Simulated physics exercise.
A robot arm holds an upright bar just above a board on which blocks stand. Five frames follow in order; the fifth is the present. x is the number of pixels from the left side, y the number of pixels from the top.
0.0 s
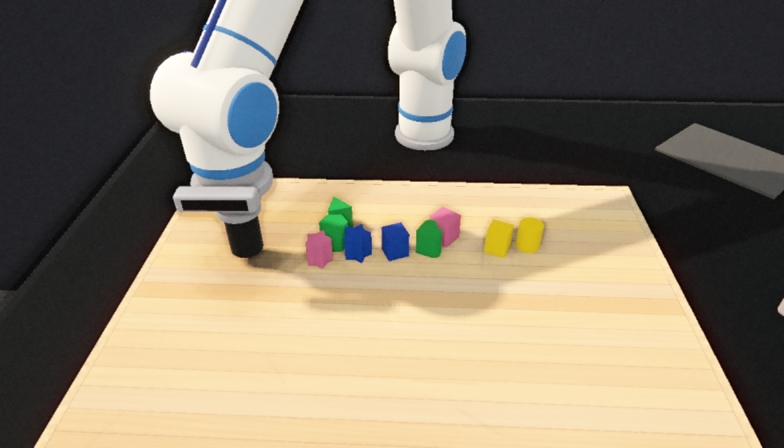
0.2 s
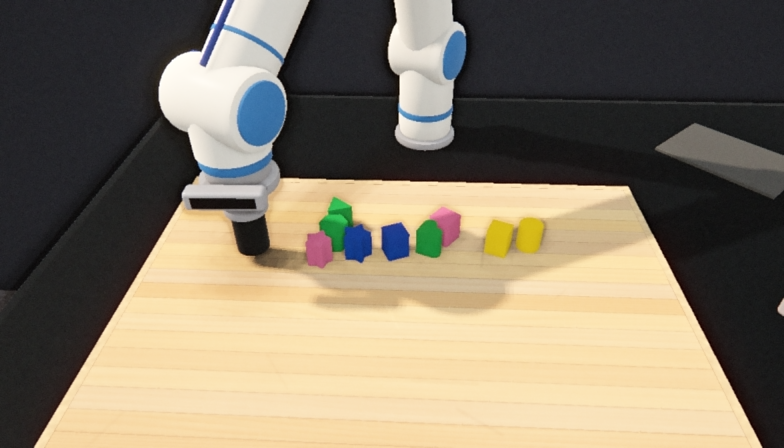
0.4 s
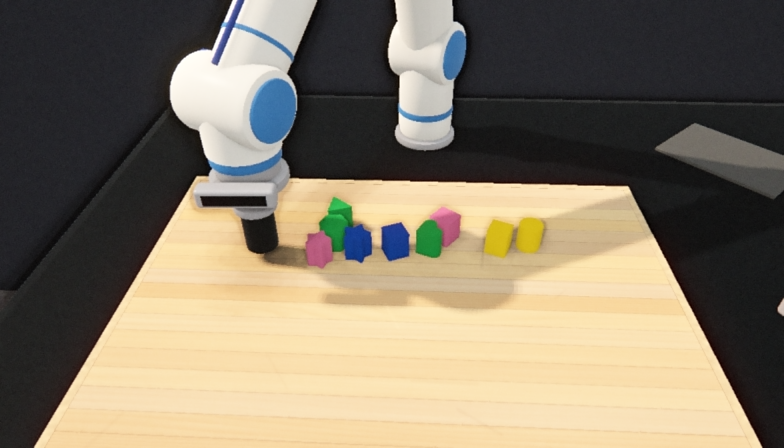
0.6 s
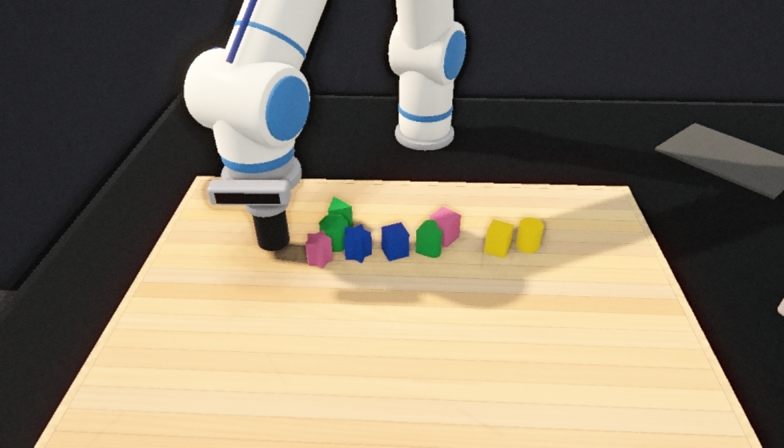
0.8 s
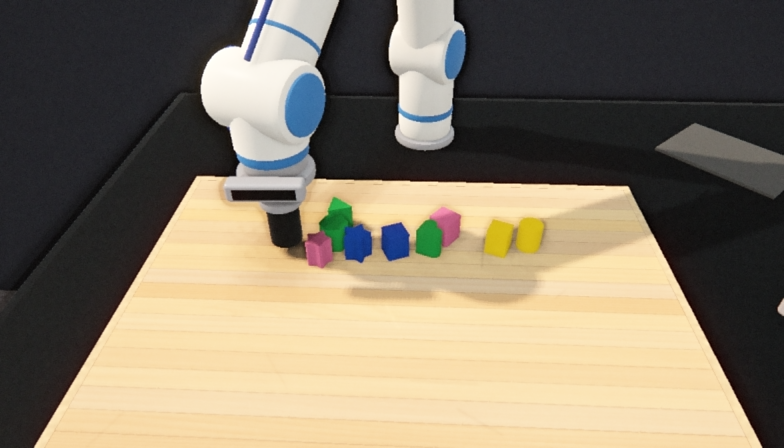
Above a wooden board, a robot arm moves a black bar slightly right beside still blocks.
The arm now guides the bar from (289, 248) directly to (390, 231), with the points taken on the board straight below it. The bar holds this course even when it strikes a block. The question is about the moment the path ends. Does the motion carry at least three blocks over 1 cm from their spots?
I'd say no.
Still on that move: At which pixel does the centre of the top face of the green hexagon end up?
Its top centre is at about (418, 215).
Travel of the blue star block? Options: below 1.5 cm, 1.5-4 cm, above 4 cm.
The best fit is 1.5 to 4 cm.
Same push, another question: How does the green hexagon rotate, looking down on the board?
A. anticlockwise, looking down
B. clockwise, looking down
B: Clockwise, looking down.
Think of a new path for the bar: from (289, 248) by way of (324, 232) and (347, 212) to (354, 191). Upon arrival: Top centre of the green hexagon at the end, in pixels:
When the path ends, it will be at (349, 219).
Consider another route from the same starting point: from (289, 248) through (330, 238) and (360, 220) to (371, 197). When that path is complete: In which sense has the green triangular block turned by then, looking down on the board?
It rotates counterclockwise.
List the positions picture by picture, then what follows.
Bar's lower end (247, 248); green hexagon (333, 222); blue star block (357, 232); blue four-sided block (395, 230); green heart-shaped block (430, 228), in the first frame.
Bar (254, 246); blocks still, in the second frame.
Bar (263, 244); blocks still, in the third frame.
Bar (274, 241); blocks still, in the fourth frame.
Bar (287, 238); green hexagon (333, 222); blue star block (357, 232); blue four-sided block (395, 230); green heart-shaped block (430, 228), in the fifth frame.
What follows on the original path. One third of the way, bar (324, 233); green hexagon (353, 219); blue star block (366, 234), turned 40° clockwise.
Two thirds of the way, bar (358, 227); green hexagon (385, 218), turned 40° clockwise; blue star block (372, 235), turned 90° clockwise.
At the end, bar (390, 222); green hexagon (418, 215), turned 65° clockwise; blue star block (372, 235), turned 90° clockwise; blue four-sided block (399, 232); green heart-shaped block (433, 229).
